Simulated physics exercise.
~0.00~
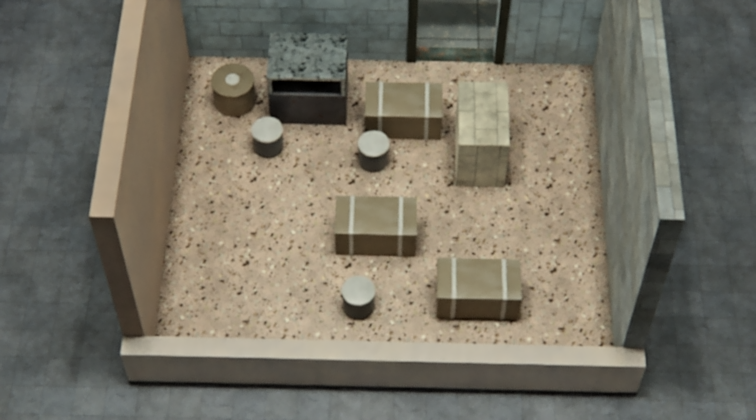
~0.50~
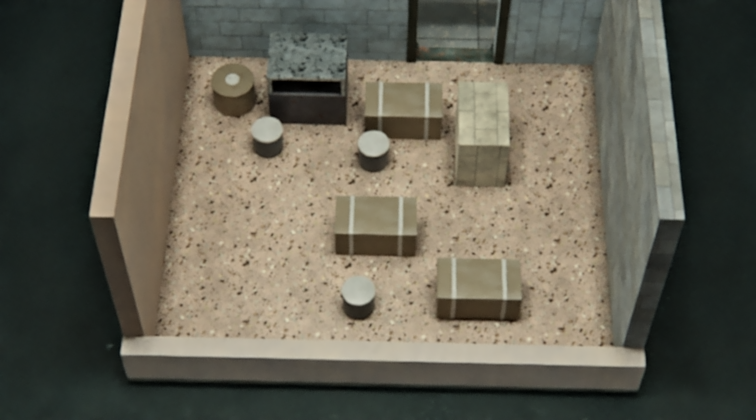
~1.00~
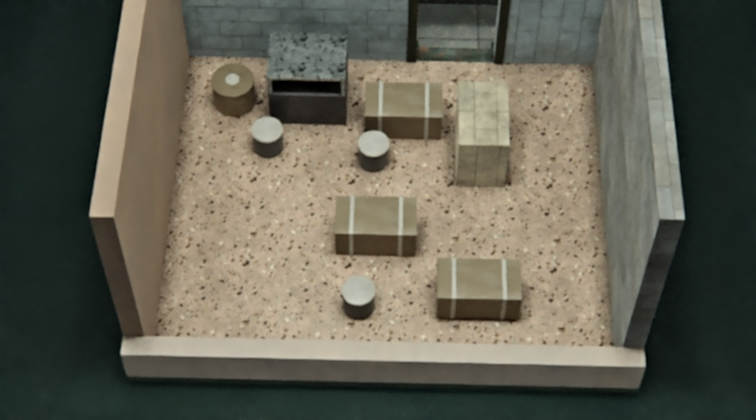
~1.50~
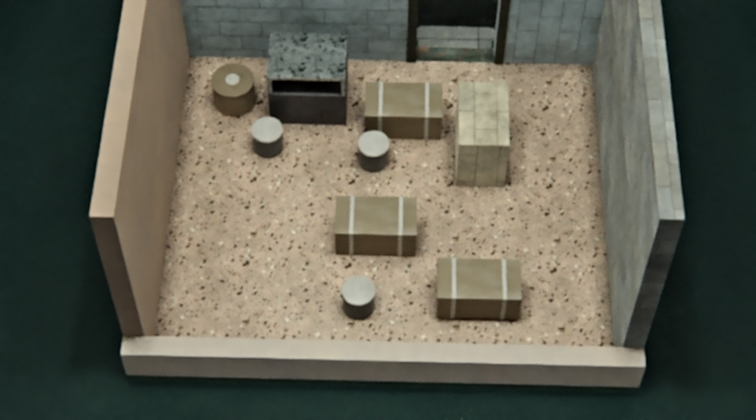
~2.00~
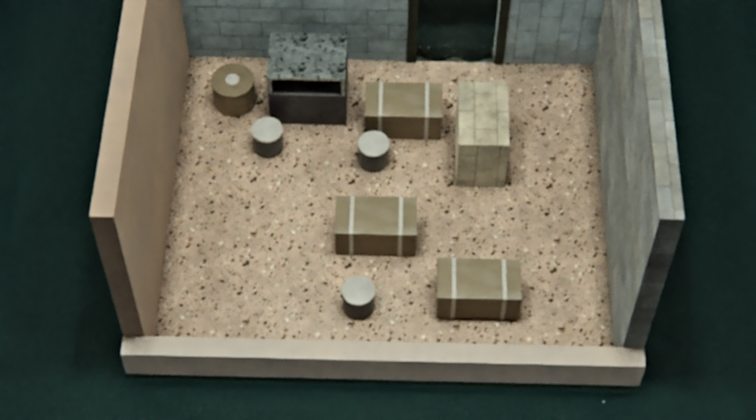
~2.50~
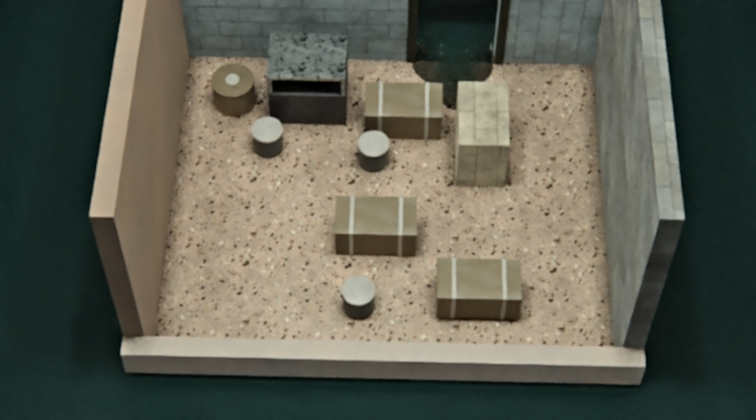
In this clip, dark water surrounds a small open-topped room holding strapped trunks, round tubs and other furnishings; the water rises behind the doorway at the back, then a little spreads onto the speckled floor while the objects stay still.
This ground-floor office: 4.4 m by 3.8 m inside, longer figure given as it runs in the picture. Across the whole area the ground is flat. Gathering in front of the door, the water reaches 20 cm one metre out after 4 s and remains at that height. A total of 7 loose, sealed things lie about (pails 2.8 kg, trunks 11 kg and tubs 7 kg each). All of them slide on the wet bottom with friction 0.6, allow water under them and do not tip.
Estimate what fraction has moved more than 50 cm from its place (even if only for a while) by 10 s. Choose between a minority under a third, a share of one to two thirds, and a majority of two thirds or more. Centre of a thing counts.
A share of one to two thirds.
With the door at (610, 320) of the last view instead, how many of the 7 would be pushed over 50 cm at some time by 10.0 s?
That gives 5 of them.
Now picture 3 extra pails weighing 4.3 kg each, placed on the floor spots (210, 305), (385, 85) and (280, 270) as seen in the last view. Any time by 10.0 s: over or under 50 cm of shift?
Order as given - inside the limit, inside the limit, inside the limit.
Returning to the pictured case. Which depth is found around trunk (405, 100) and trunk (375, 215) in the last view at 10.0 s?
Roughly 10 and 7 cm.
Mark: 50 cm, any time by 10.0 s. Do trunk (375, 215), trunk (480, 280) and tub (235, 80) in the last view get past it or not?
One by one in that order: Above; below; below.
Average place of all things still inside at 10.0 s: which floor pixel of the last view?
Centre of the remaining things: Roughly (288, 259).
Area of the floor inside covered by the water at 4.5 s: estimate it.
That flooded area is roughly 4.5 m2.
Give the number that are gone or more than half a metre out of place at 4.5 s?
0.
After 3.5 s 0 of 7 are over 50 cm from their spots; 0 afloat.
After 4.5 s 0 of 7 are over 50 cm from their spots; 0 afloat.
After 7.0 s 3 of 7 are over 50 cm from their spots; 0 afloat.
After 10.0 s 4 of 7 are over 50 cm from their spots, and 4 have been at some point; 5 afloat.
